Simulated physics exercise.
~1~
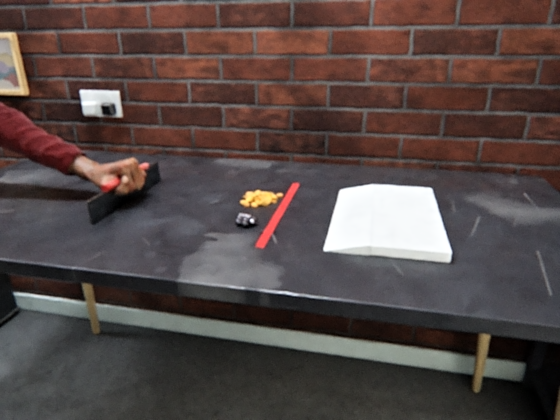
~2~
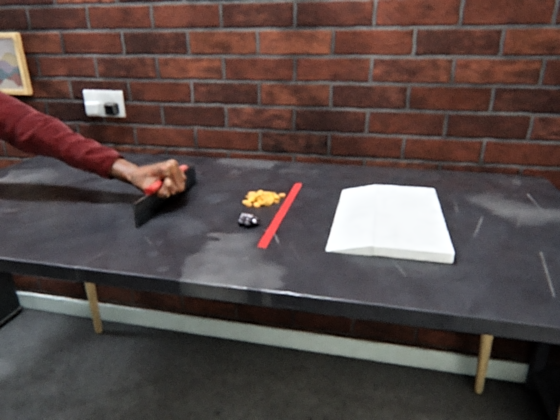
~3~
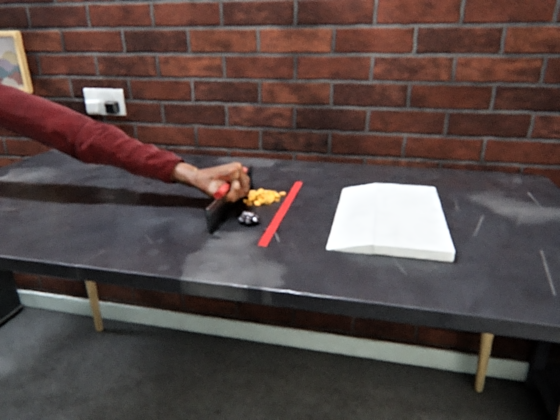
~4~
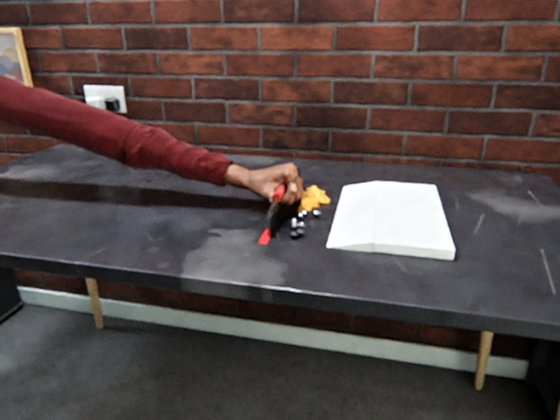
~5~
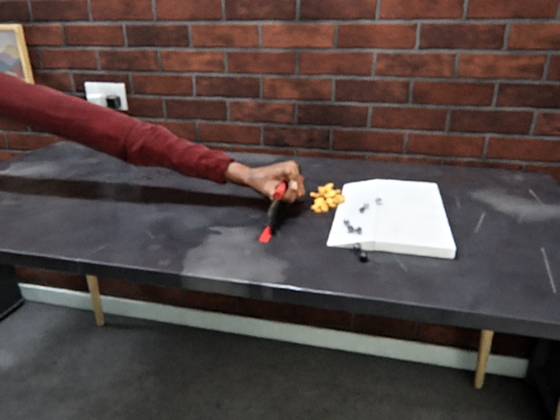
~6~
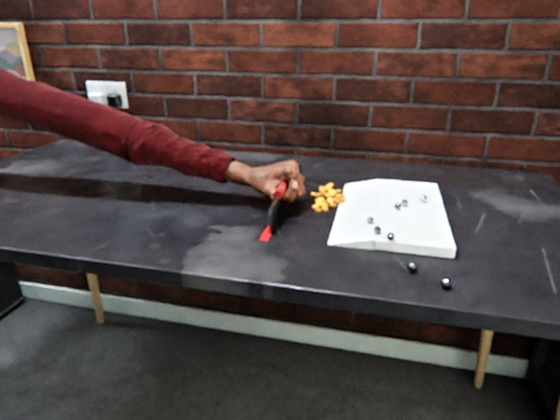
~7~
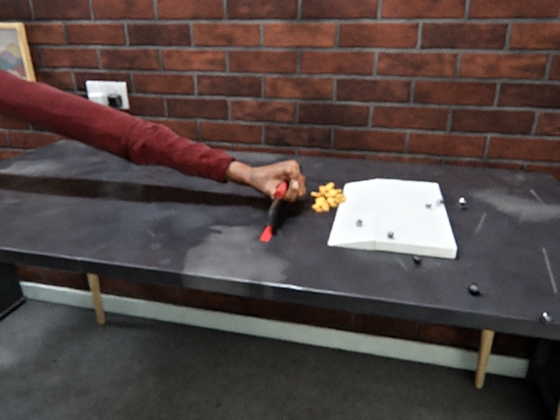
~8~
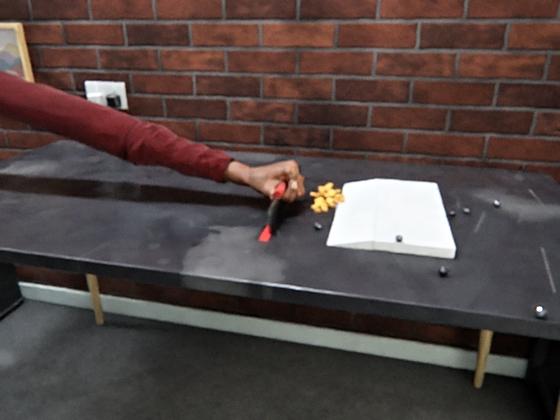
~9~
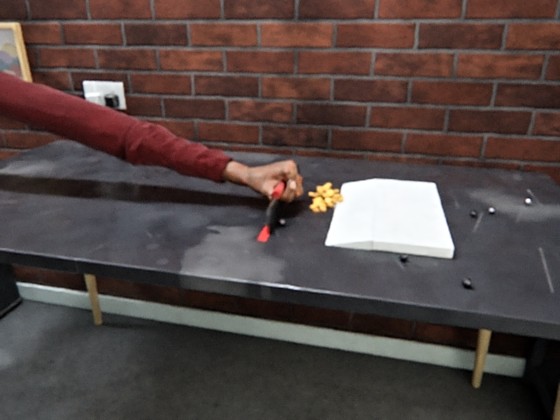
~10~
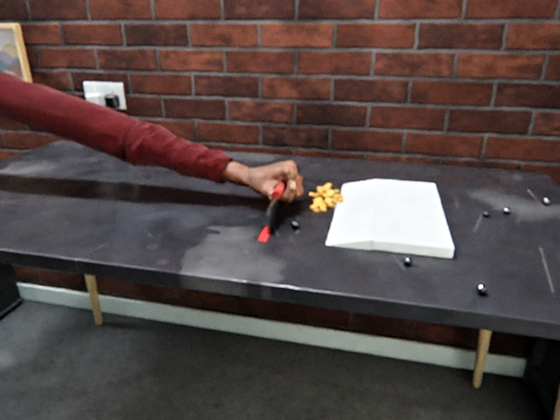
Dark beads roll over a low white wedge after a scraper's push; yellow pieces stop short.
